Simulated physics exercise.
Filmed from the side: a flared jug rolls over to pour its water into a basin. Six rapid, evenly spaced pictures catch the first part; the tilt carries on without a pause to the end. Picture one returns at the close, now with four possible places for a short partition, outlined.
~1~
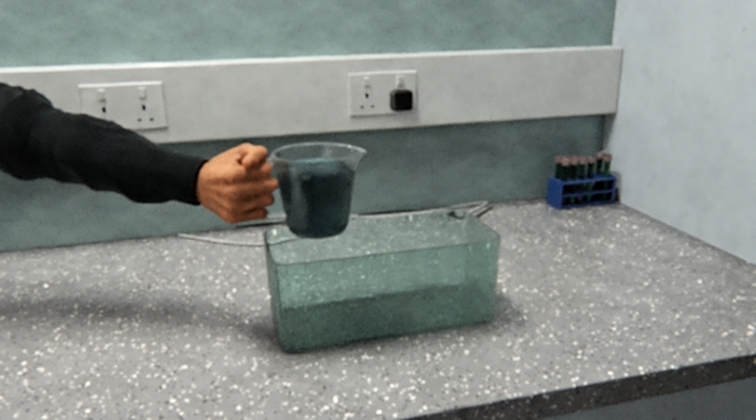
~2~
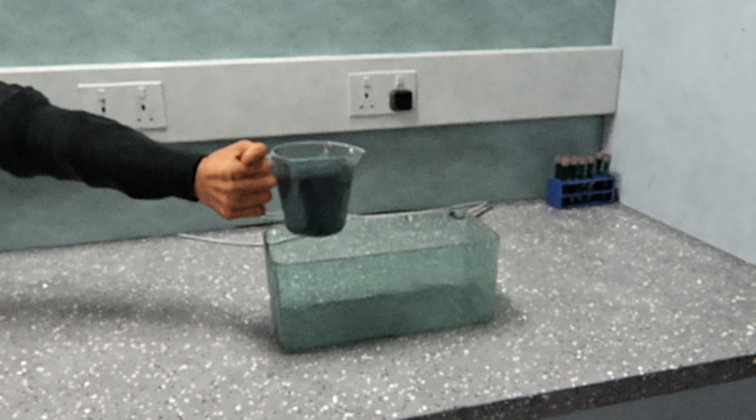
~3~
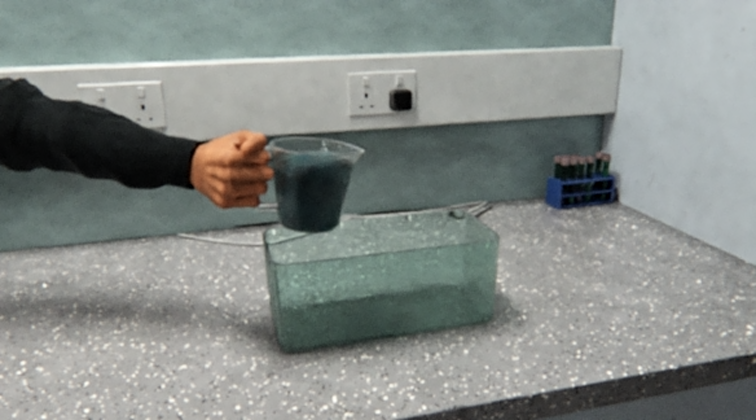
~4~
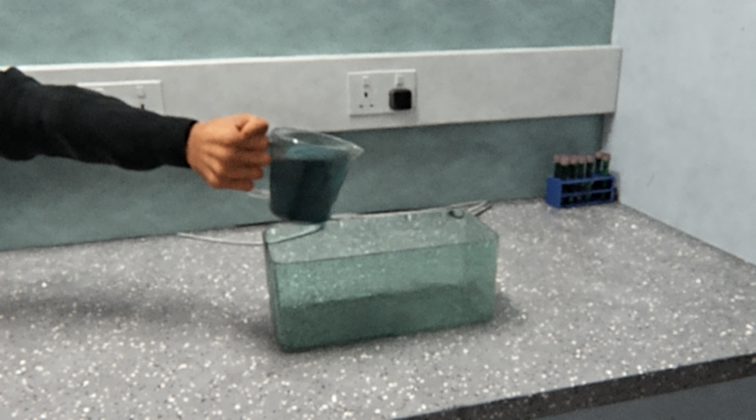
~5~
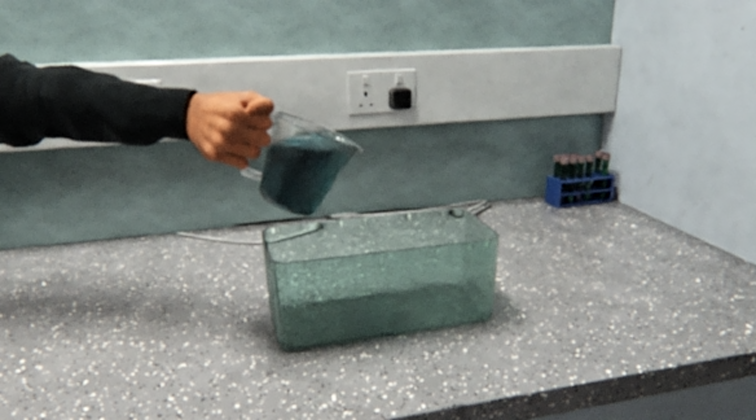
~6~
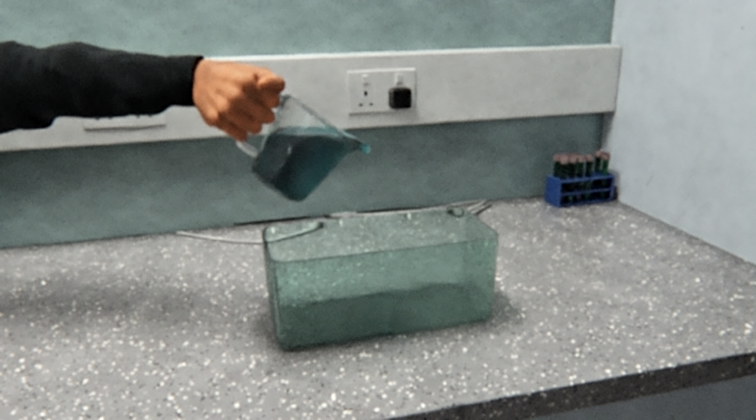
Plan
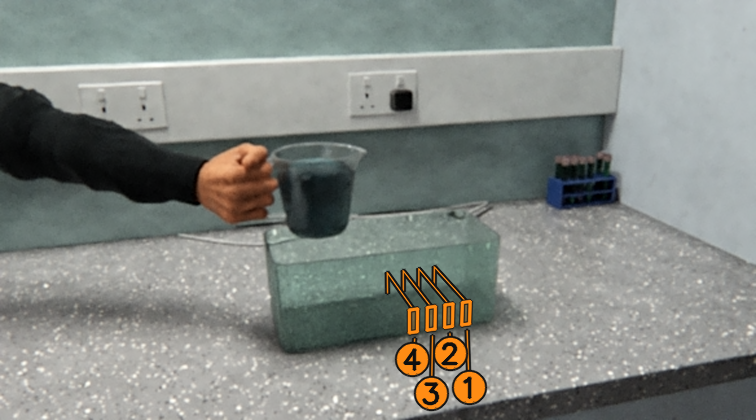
The video shows a hand in a dark sleeve holding a clear jug of dark bluish water above a basin on a speckled counter, then raising and tilting it rightward until water reaches just over its lip.
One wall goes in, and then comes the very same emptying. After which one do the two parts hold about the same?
Position 2.
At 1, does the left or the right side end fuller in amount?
More ends on the left.
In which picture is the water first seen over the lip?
Picture 6.
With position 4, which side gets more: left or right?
The right one.
On the marked copy, 1 at (467, 330); 2 at (449, 333); 3 at (432, 335); 4 at (414, 338).
With 1, about 79 % ends left of the wall and 20 % right of it.
With 2, about 47 % ends left of the wall and 51 % right of it.
With 3, about 25 % ends left of the wall and 73 % right of it; 3 % is lost outside.
With 4, about 19 % ends left of the wall and 79 % right of it; 3 % is lost outside.
